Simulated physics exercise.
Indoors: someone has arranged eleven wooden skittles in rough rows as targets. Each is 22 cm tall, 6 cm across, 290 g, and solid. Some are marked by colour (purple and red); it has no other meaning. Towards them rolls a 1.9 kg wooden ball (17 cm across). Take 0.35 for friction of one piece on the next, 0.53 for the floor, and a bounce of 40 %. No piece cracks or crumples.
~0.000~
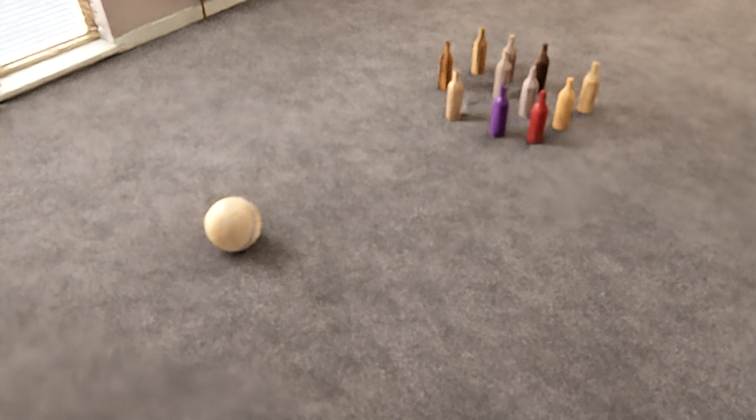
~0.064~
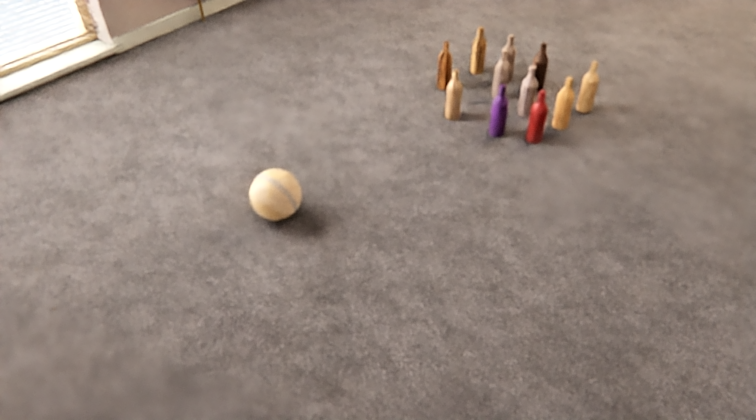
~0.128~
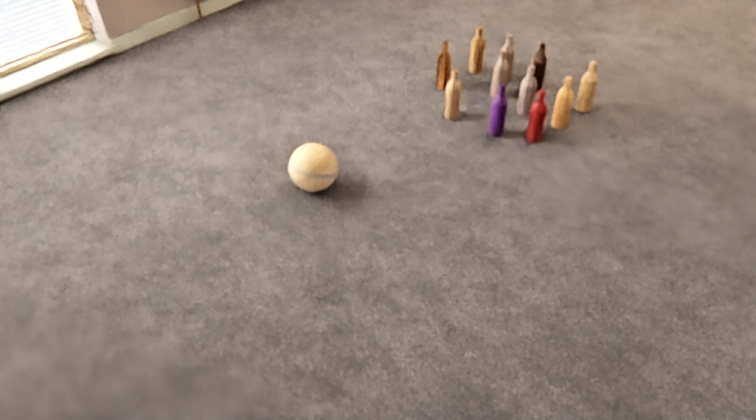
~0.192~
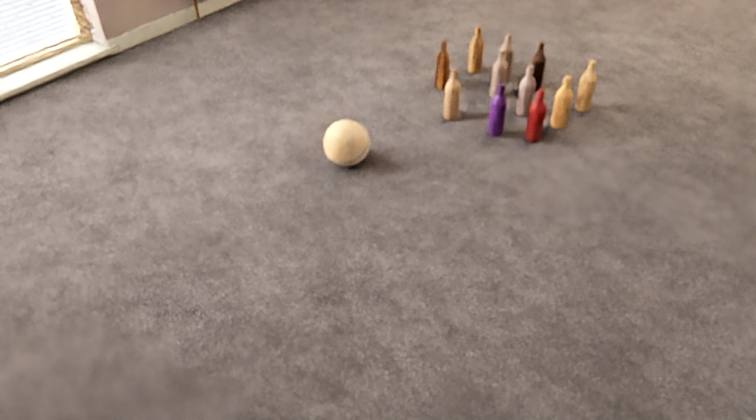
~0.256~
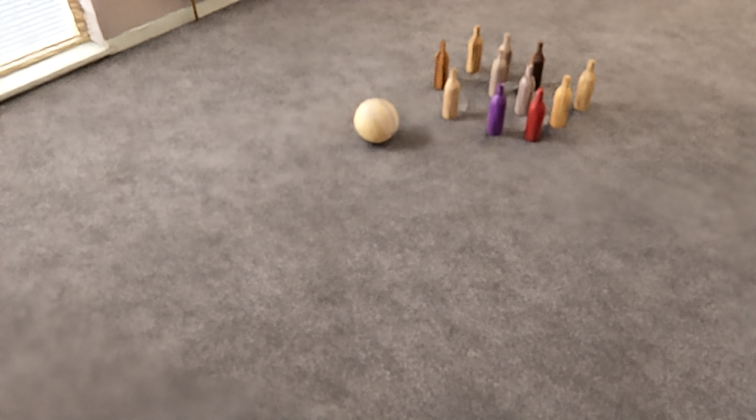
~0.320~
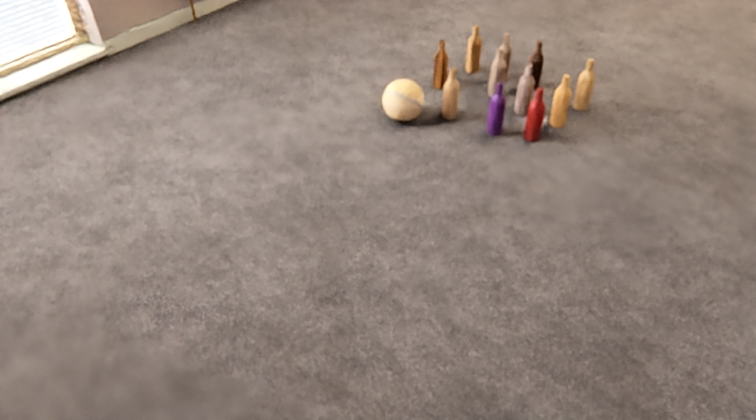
A pale wooden ball rolled steadily across the gray carpet, moving up and to the right until it was close beside a cluster of differently colored, bottle-shaped skittles, which all stayed standing.
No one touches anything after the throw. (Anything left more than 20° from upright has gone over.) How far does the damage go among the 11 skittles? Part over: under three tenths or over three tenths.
The part is under three tenths.
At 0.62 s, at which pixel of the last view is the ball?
Near (484, 42).
After 0.50 s, ball still moving; 1 of the 11 skittles over.
After 0.62 s, ball still moving; 2 of the 11 skittles over.
In the end (1.5 s), ball rolling away; 2 of the 11 skittles over; red skittle unmoved; purple skittle unmoved. That is 18 per cent. From the last view, middles, red skittle near (536, 114), purple skittle near (497, 109).
